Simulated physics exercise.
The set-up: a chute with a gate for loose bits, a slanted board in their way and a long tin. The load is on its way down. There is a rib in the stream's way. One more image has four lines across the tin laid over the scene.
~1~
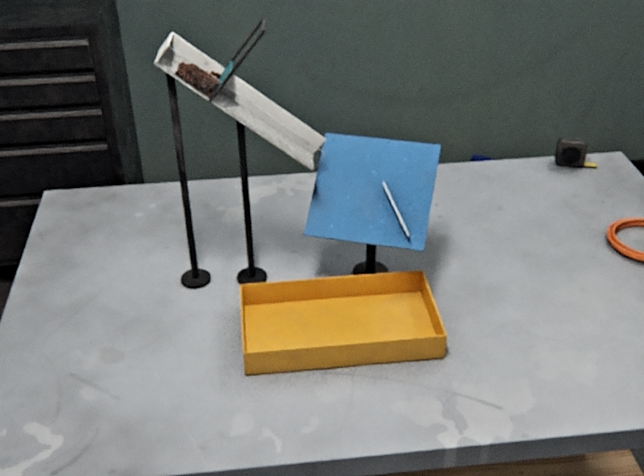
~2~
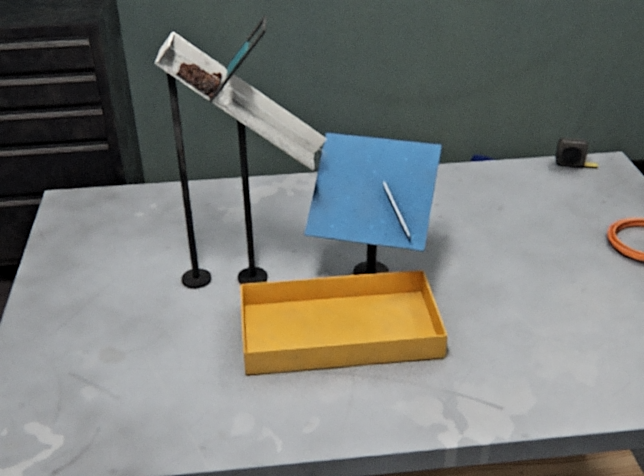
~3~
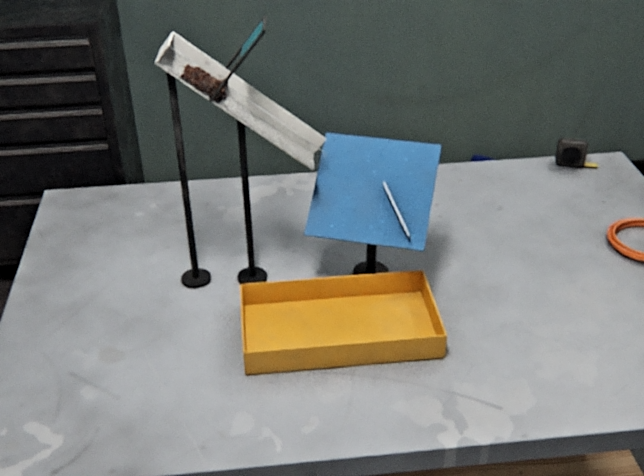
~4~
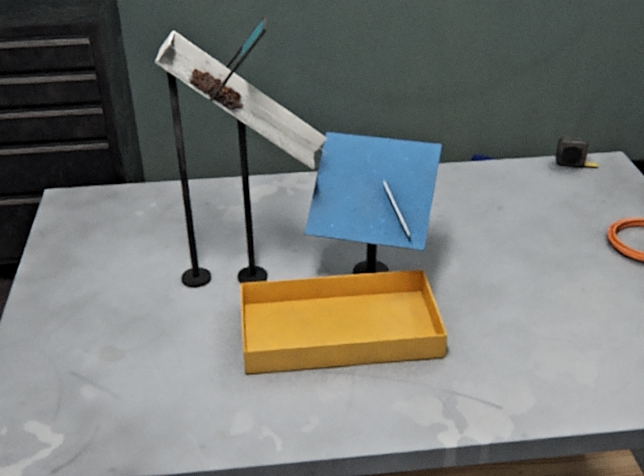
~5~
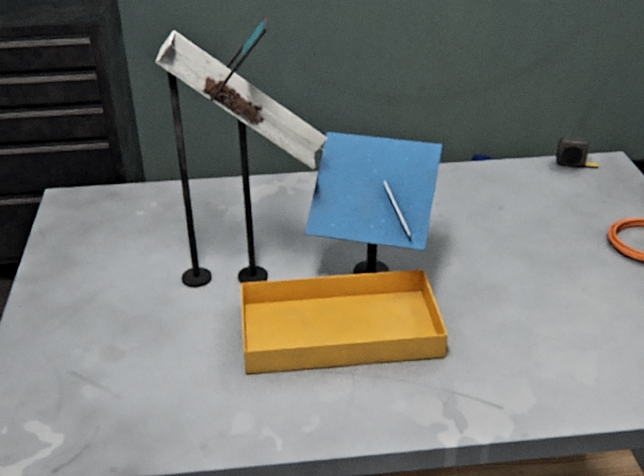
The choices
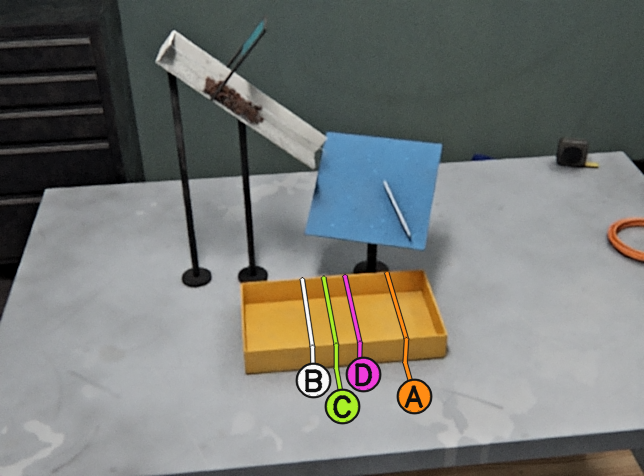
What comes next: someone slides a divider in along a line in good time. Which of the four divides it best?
Best: A.
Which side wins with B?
Right.
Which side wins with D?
The right side.
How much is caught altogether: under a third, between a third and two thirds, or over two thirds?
It is over two thirds.
On the marked copy, line A crosses the front rim at (406, 338); line B crosses the front rim at (312, 346); line C crosses the front rim at (336, 344); line D crosses the front rim at (359, 342).
For line A, of what is caught, about half on the left of the divider, about half on the right.
For line B, of what is caught, none on the left of the divider, all on the right.
For line C, of what is caught, a stray few on the left of the divider, nearly all on the right.
For line D, of what is caught, a small part on the left of the divider, most on the right.
